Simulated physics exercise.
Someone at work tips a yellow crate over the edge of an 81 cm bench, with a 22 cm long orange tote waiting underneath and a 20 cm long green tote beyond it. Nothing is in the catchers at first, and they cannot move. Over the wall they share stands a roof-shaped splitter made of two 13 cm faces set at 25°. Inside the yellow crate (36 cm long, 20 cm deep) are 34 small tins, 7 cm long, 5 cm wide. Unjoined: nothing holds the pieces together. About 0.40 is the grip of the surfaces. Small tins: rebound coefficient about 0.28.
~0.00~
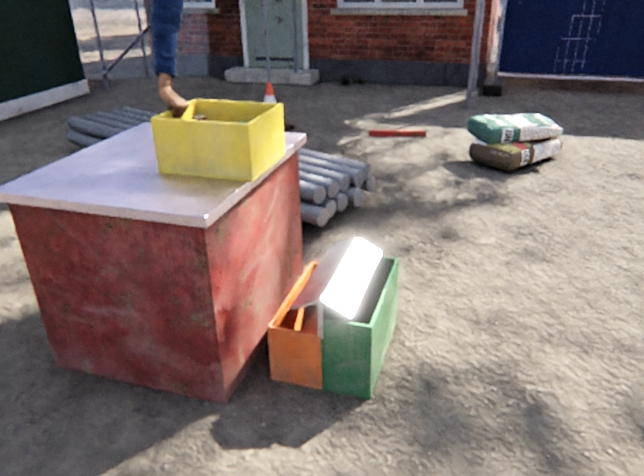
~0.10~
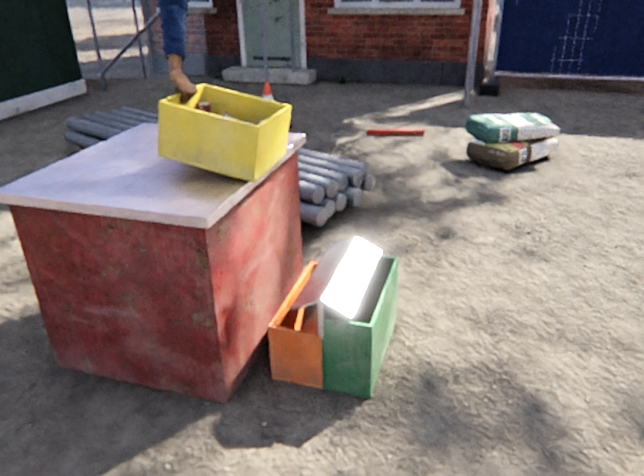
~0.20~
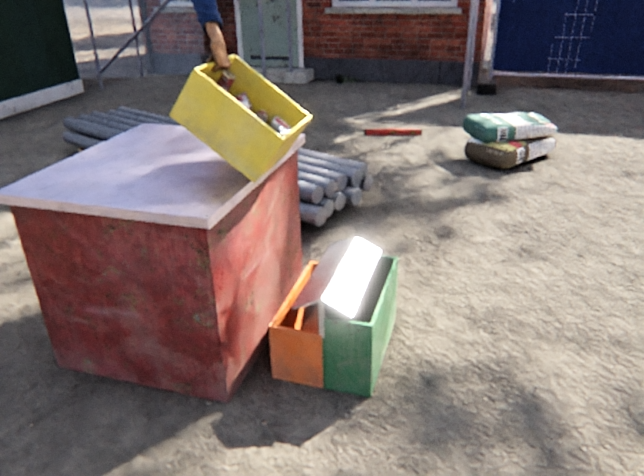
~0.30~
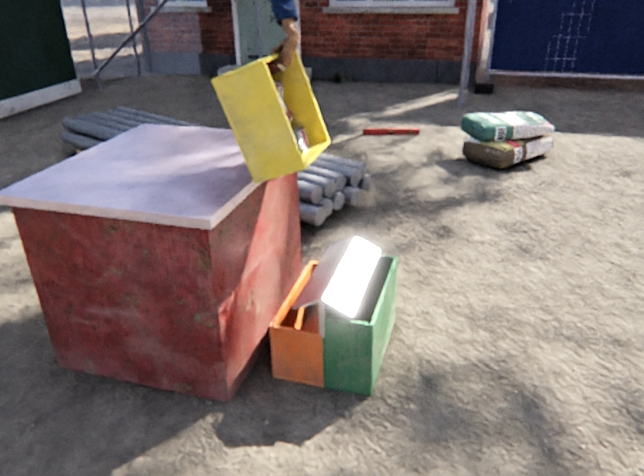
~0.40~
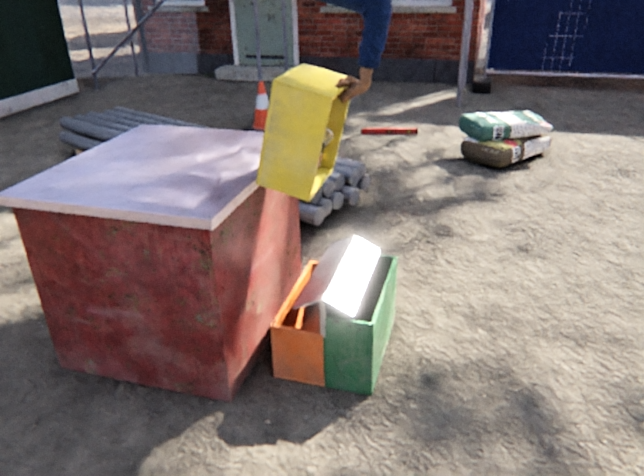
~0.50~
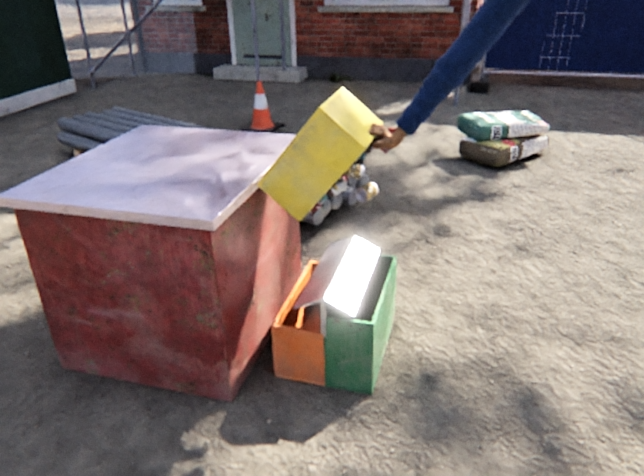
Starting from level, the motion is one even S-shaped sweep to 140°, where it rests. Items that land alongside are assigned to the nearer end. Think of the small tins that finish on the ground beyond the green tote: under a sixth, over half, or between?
Of the small tins, on the ground beyond the green tote: Most.
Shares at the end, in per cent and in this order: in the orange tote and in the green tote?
Close to 0 and 10 percent respectively.
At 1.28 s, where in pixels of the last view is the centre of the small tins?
Look near pixel (483, 368).
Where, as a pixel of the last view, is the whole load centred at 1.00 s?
It's centred at about (465, 356).
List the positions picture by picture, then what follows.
In the first frame (each is followed by its nearest rim corner in this view; the camera moves round a little), yellow crate, (246, 124); green tote, (369, 326); 0° from level; none out.
The second frame shows yellow crate, (256, 126); 10° from level.
The third frame shows yellow crate, (281, 137); 36° from level.
The fourth frame shows yellow crate, (305, 165); 70° from level.
The fifth frame shows yellow crate, (310, 198); 104° from level.
The sixth frame shows yellow crate, (302, 219); green tote, (371, 323); 130° from level; 3 out.
After 0.62 s, tilt 140°; 4 still in the yellow crate and 30 in the air.
After 0.78 s, tilt 140°; 2 in the green tote, 17 on the ground beyond the green tote and 15 in the air.
After 1.00 s, tilt 140°; 2 in the green tote, 20 on the ground beyond the green tote and 12 in the air.
When it is over (at 1.28 s), 3 in the green tote, 3 on the ground short of the orange tote and 28 on the ground beyond the green tote. Asked share, 28 of 34, 82 per cent.
